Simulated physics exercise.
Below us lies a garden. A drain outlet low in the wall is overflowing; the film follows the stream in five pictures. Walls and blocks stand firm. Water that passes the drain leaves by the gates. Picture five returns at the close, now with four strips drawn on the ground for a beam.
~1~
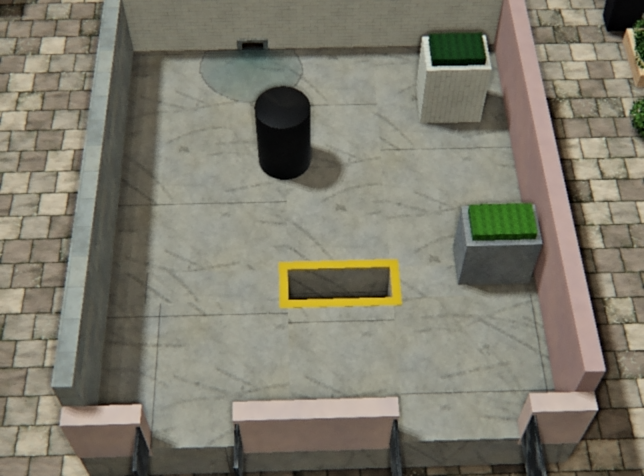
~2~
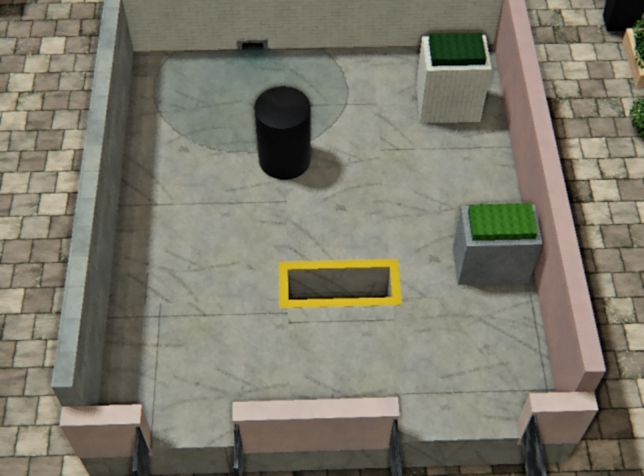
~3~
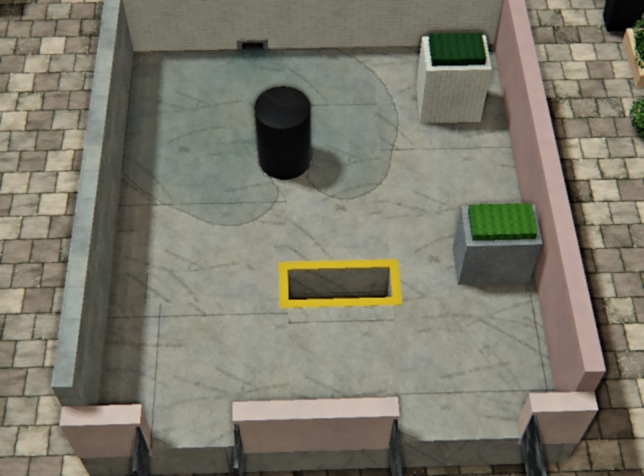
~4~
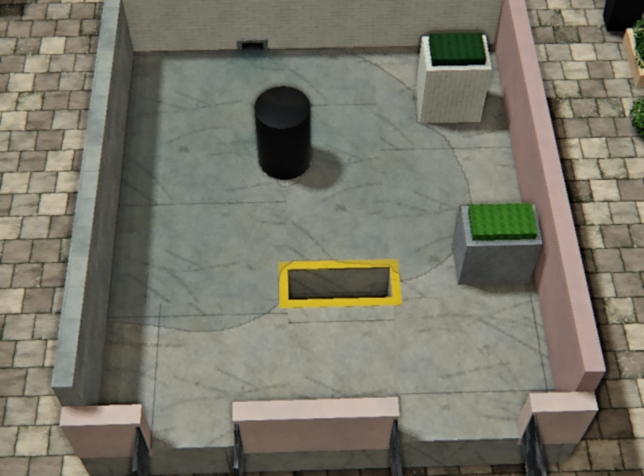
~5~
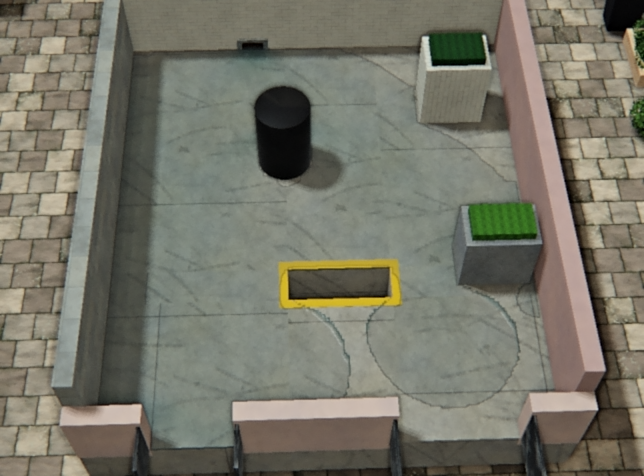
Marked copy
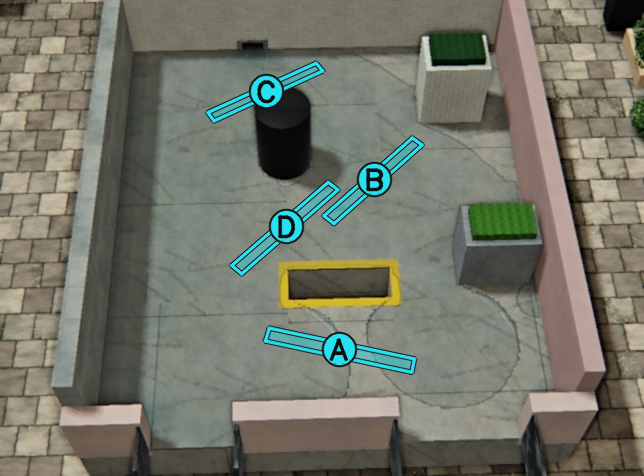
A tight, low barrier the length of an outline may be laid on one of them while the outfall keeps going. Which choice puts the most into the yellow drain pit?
Position A.
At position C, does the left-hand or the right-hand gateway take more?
More leaves on the left.
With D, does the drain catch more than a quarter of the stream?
No.
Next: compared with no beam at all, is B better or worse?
Position B is worse.
On the marked copy, A from (267, 334) to (413, 365); B from (328, 219) to (417, 141); C from (210, 116) to (319, 67); D from (236, 269) to (333, 186).
With A, about 25 % of the stream goes into the yellow drain pit, about 75 % out by the gates.
With B, about 13 % of the stream goes into the yellow drain pit, about 87 % out by the gates.
With C, about 15 % of the stream goes into the yellow drain pit, about 84 % out by the gates.
With D, about 12 % of the stream goes into the yellow drain pit, about 87 % out by the gates.
